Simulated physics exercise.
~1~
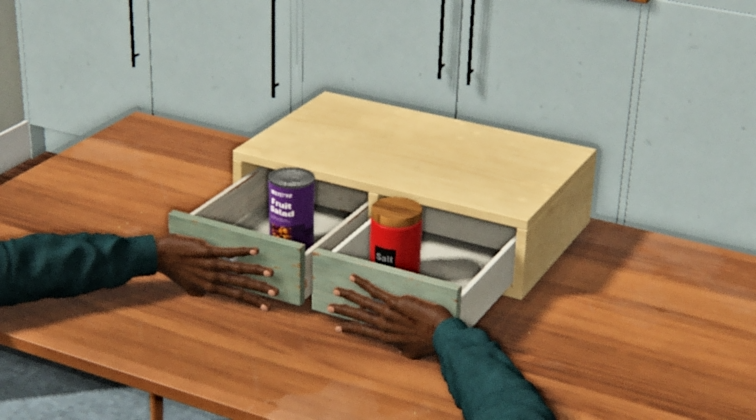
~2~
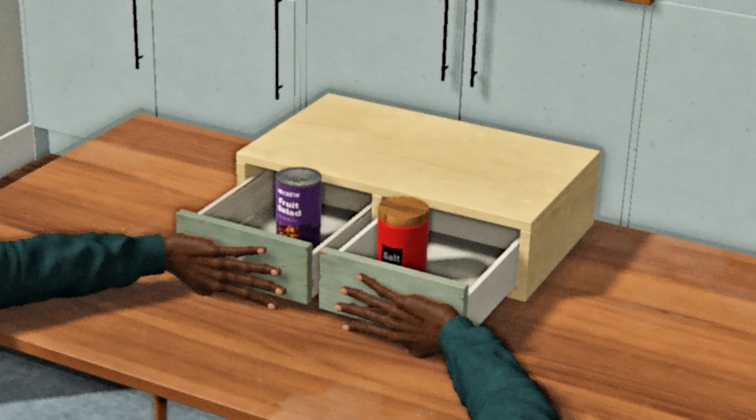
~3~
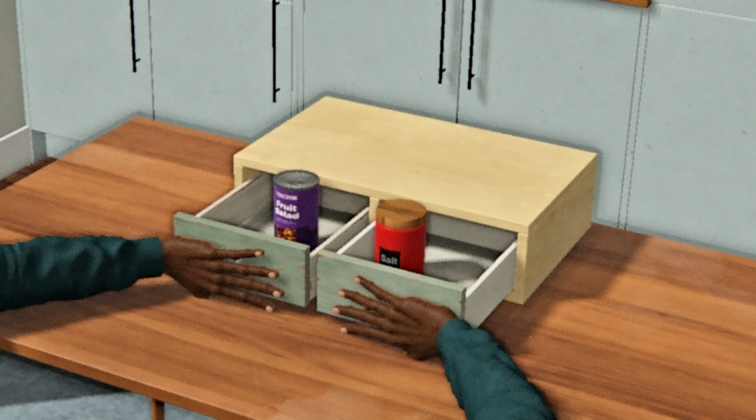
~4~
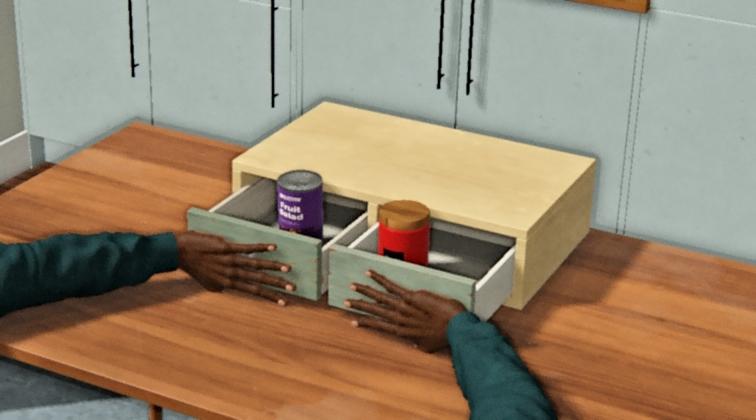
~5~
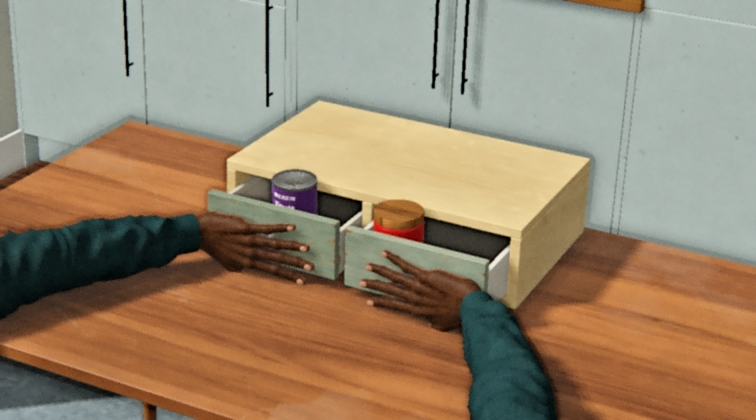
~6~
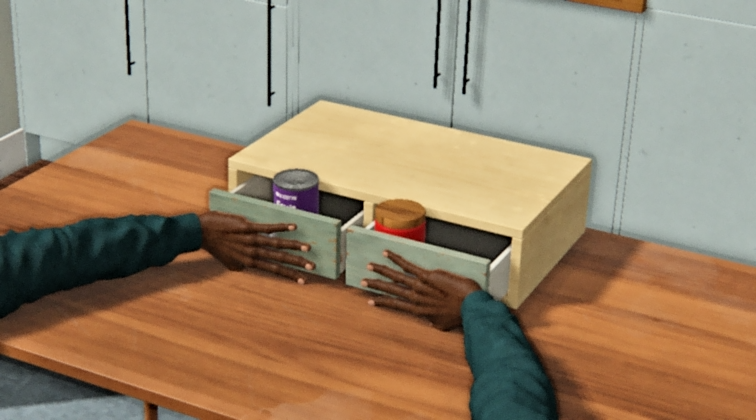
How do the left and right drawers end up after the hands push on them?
Neither drawer closes fully. Both the left and the right one slide partway in and then stop, still partly open.
